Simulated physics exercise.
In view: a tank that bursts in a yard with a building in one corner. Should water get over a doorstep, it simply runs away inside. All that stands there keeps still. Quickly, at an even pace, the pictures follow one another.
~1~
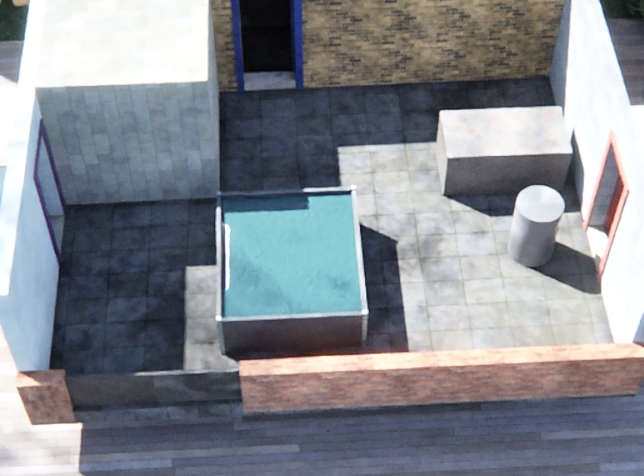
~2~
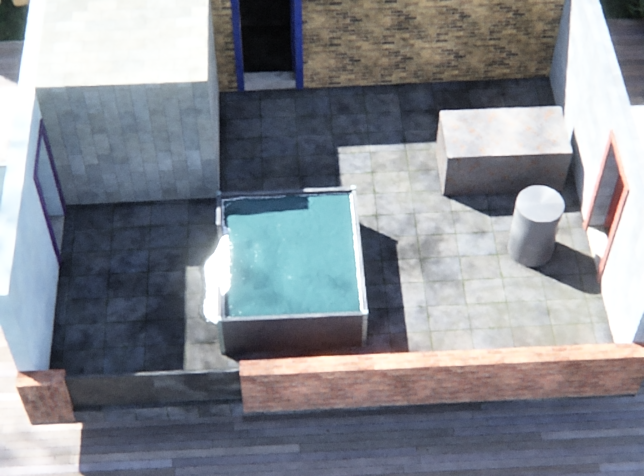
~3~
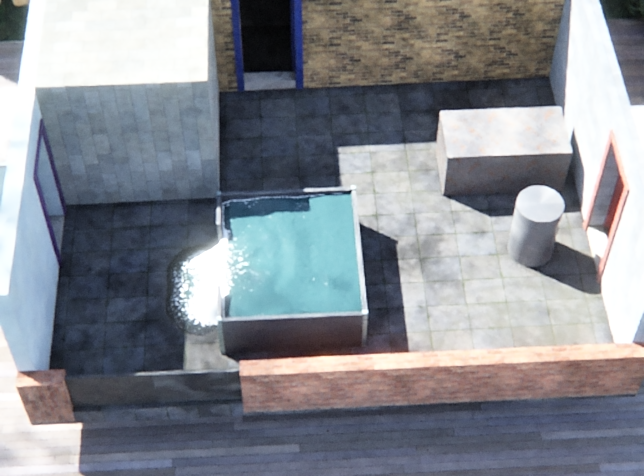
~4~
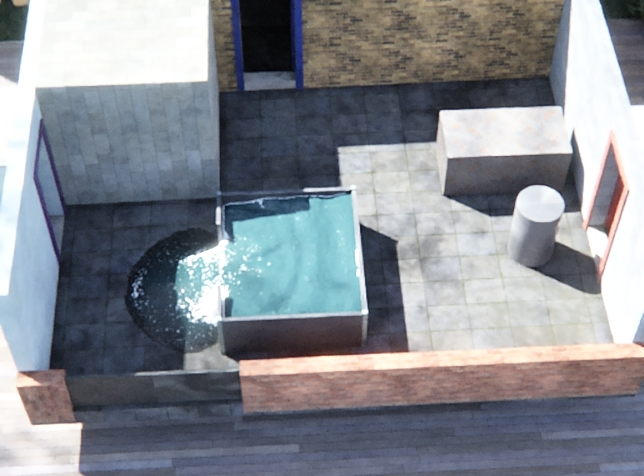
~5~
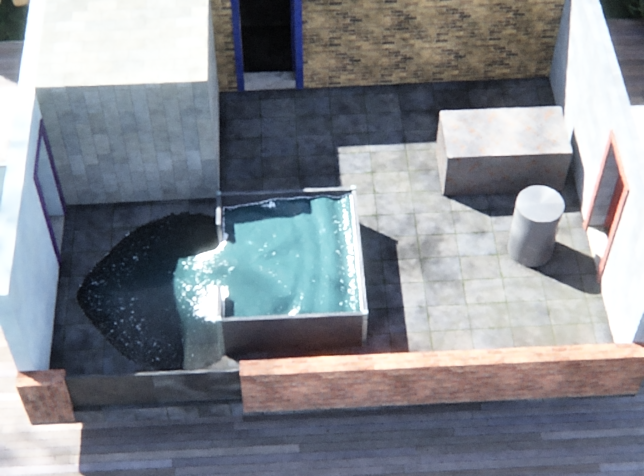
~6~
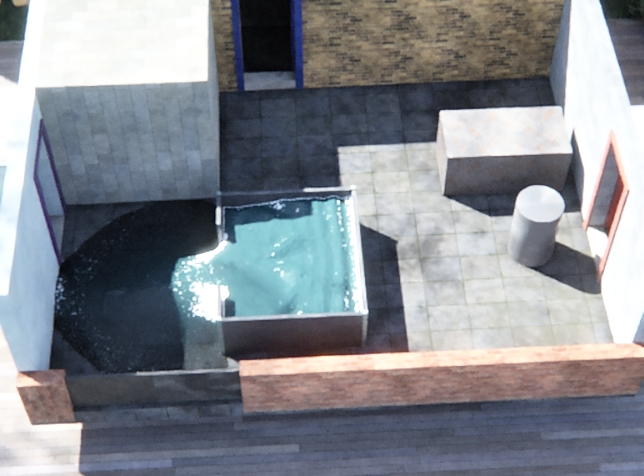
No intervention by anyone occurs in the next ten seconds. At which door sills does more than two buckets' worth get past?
One by one: Blue door: Does not exceed it. Red door: Does not exceed it. Purple door: Exceeds it.
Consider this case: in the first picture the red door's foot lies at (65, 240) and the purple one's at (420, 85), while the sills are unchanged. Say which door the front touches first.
Answer: The door marked red.
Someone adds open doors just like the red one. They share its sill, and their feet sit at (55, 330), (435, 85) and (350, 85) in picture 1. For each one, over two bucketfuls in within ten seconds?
The first clears the line, the next misses the line, the last misses the line.
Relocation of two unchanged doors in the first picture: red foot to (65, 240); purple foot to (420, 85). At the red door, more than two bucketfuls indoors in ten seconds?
Log - red door: Beyond the mark.
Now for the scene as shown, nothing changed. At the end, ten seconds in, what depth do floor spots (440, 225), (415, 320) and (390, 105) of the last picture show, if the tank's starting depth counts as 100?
The depth comes out near 6, 2 and 4 per cent.
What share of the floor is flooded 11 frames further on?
Estimated share: Around 20 %.
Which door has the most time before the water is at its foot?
Answer: The blue one.
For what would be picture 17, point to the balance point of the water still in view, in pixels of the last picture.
I'd place it roughly at (216, 294).
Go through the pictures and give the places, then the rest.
In the first frame, the tank at (289, 254) is whole and still.
In the second frame, the front is at (212, 256), out from the gap at (223, 278).
In the third frame, water pours out at (224, 279) and has run to (185, 254).
In the fourth frame, water pours out at (224, 279) and has run to (133, 279).
In the fifth frame, water pours out at (224, 279) and has run to (86, 288).
In the sixth frame, the front is at (60, 273), out from the gap at (223, 278).
A moment on, water covers 20 % of the floor; the blue door not reached, the red door not reached, the purple door over two buckets in.
Next, water covers 20 % of the floor; the blue door not reached, the red door not reached, the purple door far over two buckets in.
Then, water covers 30 % of the floor; the blue door not reached, the red door not reached, the purple door far over two buckets in.
Later, water covers 55 % of the floor; the blue door not reached, the red door wet at the sill, nothing in, the purple door far over two buckets in.
In the end, water covers 85 % of the floor; the blue door wet at the sill, nothing in, the red door wet at the sill, nothing in, the purple door far over two buckets in.
